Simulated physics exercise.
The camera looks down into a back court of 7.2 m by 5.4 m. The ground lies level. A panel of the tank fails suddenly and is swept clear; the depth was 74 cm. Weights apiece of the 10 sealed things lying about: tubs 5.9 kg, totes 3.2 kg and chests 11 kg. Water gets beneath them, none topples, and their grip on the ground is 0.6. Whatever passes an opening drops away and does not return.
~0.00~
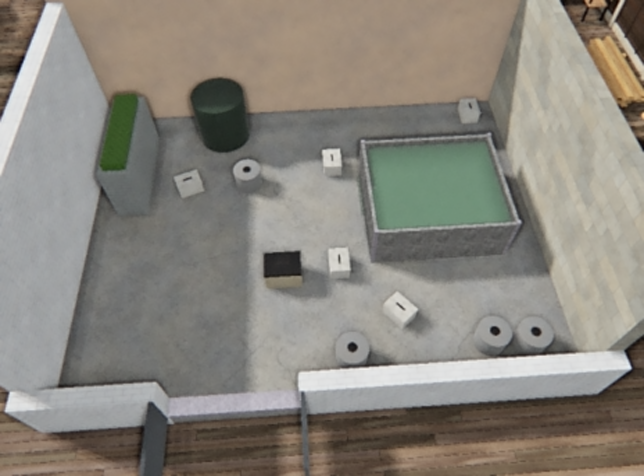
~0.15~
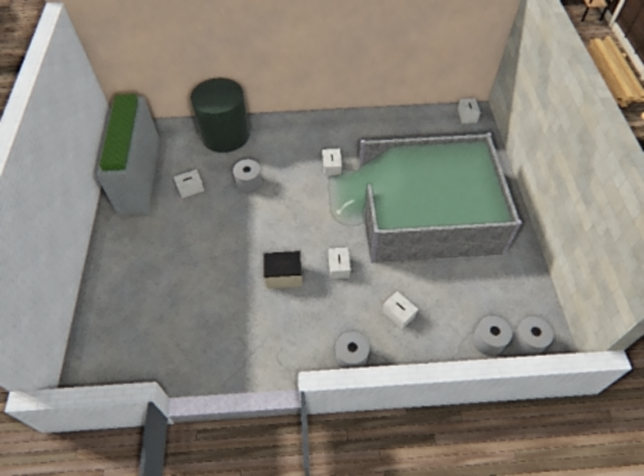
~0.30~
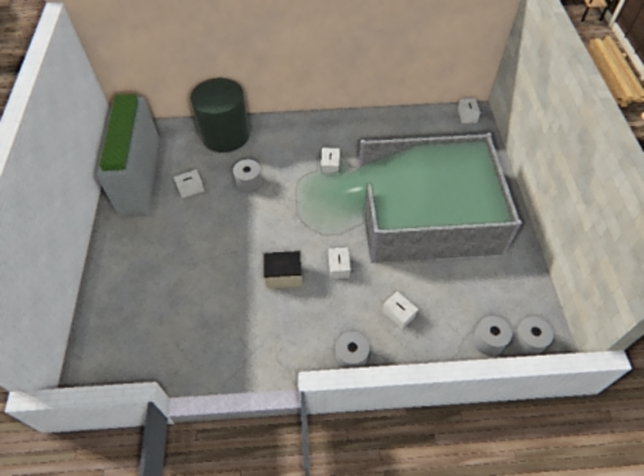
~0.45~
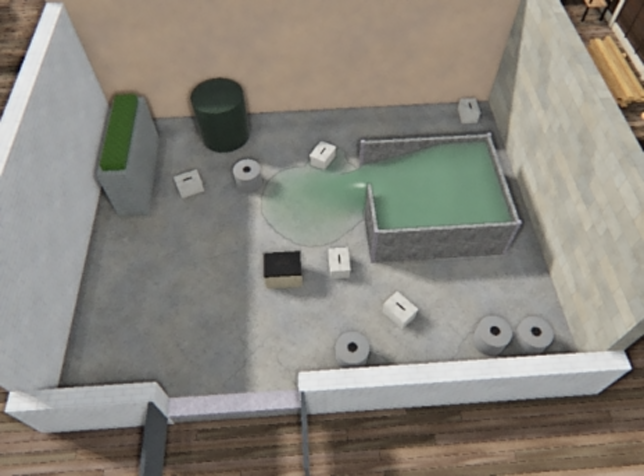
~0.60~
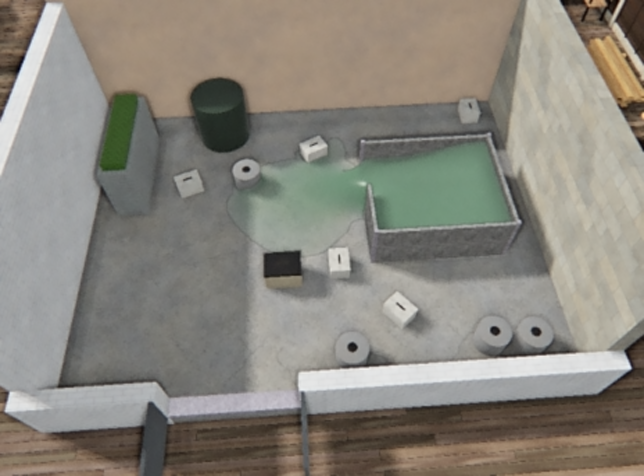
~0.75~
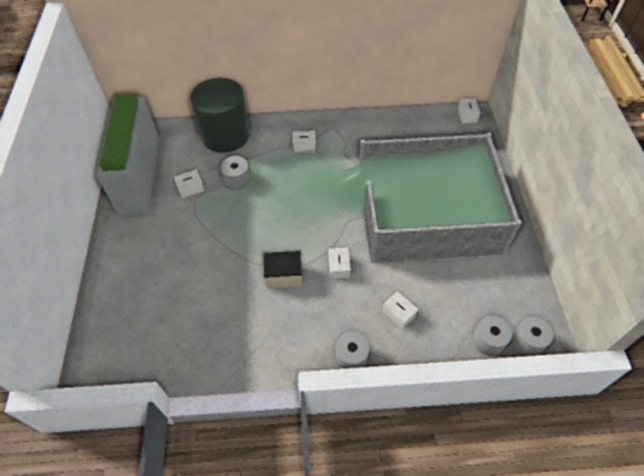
The footage shows green water pouring through an opening in the left side of a walled tank and spreading leftward across a grey court floor, pushing a small white box back and left, then shifting a round grey tub slightly left.
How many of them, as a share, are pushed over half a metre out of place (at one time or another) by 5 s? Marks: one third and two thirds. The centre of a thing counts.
That comes to under a third.
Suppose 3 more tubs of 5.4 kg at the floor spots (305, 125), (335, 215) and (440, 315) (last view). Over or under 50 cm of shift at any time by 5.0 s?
In that order: Past it, more, less.
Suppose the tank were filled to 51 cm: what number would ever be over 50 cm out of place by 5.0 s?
Then 3.
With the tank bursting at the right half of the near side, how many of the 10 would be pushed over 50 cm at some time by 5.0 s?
In that case 6 of them.
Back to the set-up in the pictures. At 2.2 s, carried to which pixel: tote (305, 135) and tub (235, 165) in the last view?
Around (255, 101) and (187, 112).
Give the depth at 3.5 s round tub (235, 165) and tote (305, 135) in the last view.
Roughly 19 and 8 cm.
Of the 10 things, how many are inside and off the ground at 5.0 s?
2 of them.
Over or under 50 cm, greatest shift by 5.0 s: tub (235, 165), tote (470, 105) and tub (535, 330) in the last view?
In turn: More, under, short of it.
After 1.1 s 2 of 10 are over 50 cm from their spots; 0 afloat.
After 2.2 s 2 of 10 are over 50 cm from their spots; 2 afloat.
After 3.5 s 3 of 10 are over 50 cm from their spots; 3 afloat.
After 5.0 s 3 of 10 are over 50 cm from their spots, and 3 have been at some point; 2 afloat.
